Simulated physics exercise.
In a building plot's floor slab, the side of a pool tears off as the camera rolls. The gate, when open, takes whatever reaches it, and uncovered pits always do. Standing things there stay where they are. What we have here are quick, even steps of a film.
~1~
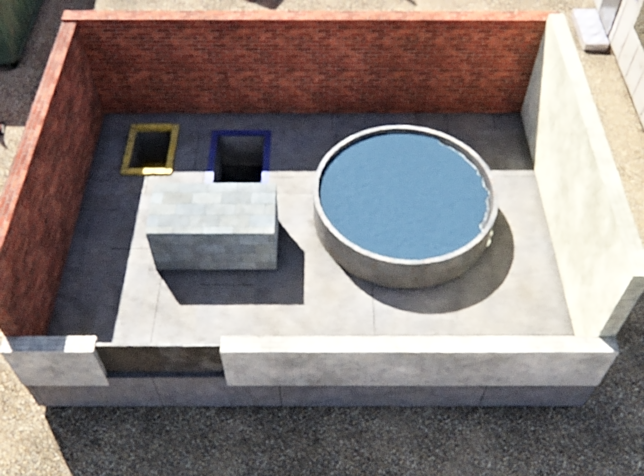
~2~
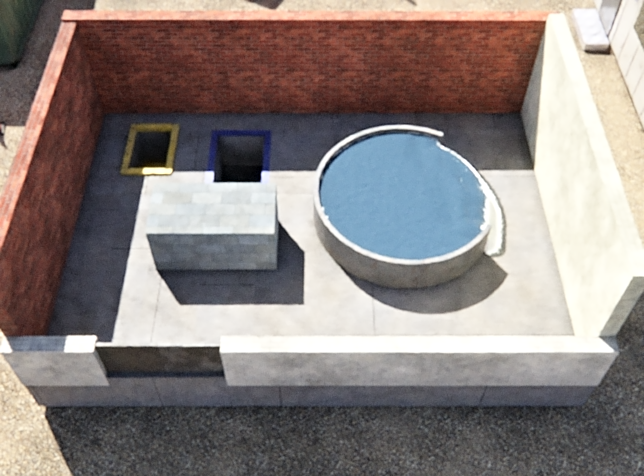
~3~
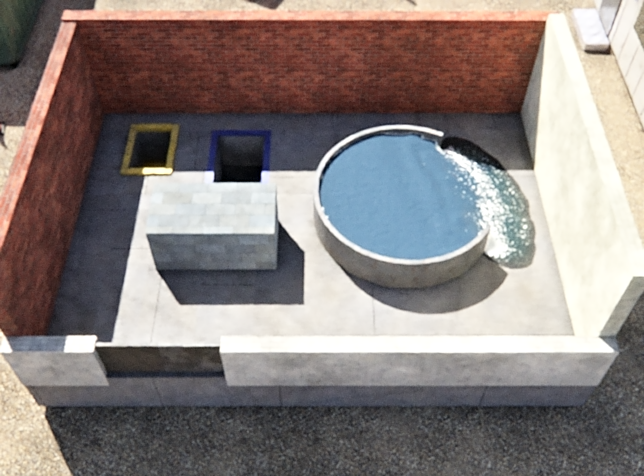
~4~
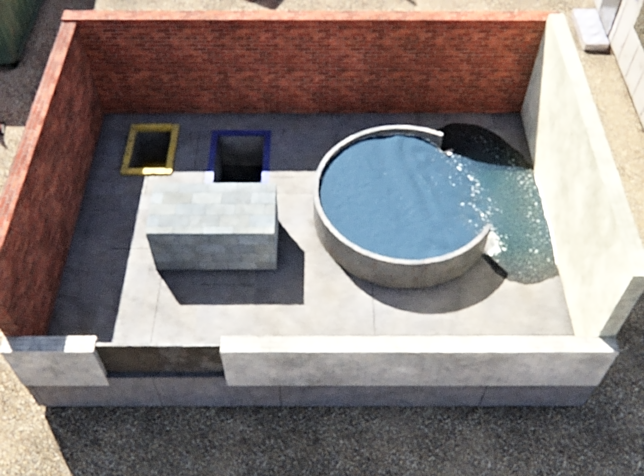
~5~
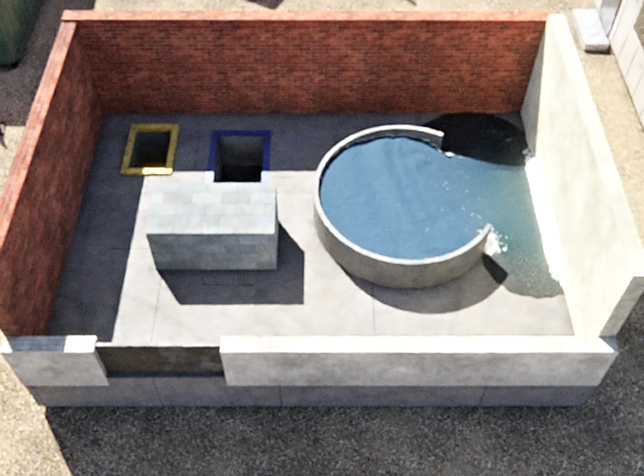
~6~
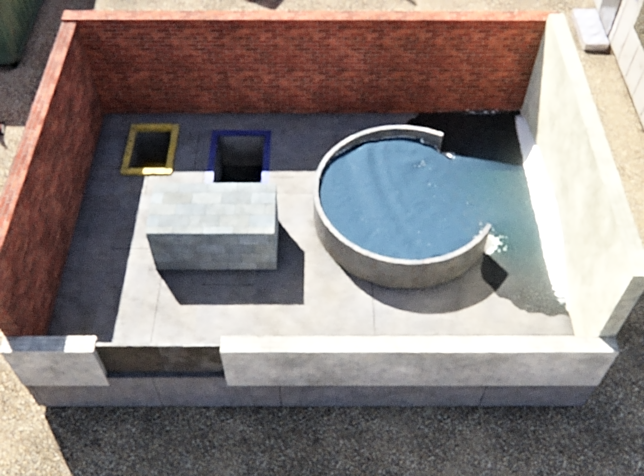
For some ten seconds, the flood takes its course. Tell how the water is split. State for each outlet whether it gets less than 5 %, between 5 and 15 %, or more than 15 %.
Result: The gate carries off next to nothing - beneath five per cent; the blue pit carries off plenty - exceeding fifteen per cent; the yellow pit carries off next to nothing - beneath five per cent.
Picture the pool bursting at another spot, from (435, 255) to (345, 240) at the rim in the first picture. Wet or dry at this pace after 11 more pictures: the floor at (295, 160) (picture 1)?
Answer: Not flooded.
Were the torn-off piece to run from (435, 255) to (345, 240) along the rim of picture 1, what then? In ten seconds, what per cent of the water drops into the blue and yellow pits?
For blue it's about 10 per cent, and for yellow about 10 per cent.
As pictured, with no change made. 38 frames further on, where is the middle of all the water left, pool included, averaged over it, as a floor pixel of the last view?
The water's middle lies around (381, 220).
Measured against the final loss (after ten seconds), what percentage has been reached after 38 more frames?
Roughly 60 %.
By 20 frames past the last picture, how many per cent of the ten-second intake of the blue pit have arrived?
Share at that point: Roughly 15 %.
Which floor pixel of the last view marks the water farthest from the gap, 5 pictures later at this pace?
My guess would be about (579, 361).
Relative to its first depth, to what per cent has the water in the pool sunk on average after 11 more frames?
My reading is roughly 50 in a hundred.
A moment on, water covers 20 % of the floor; the gate 0 %, the blue pit 0 %, the yellow pit 0 %.
Next, water covers 30 % of the floor; the gate 0 %, the blue pit 0 %, the yellow pit 0 %.
Then, water covers 55 % of the floor; the gate 0 %, the blue pit 3 %, the yellow pit 0 %.
Later, water covers 90 % of the floor; the gate 0 %, the blue pit 12 %, the yellow pit 2 %.
In the end, water covers 100 % of the floor; the gate 0 %, the blue pit 21 %, the yellow pit 3 %.
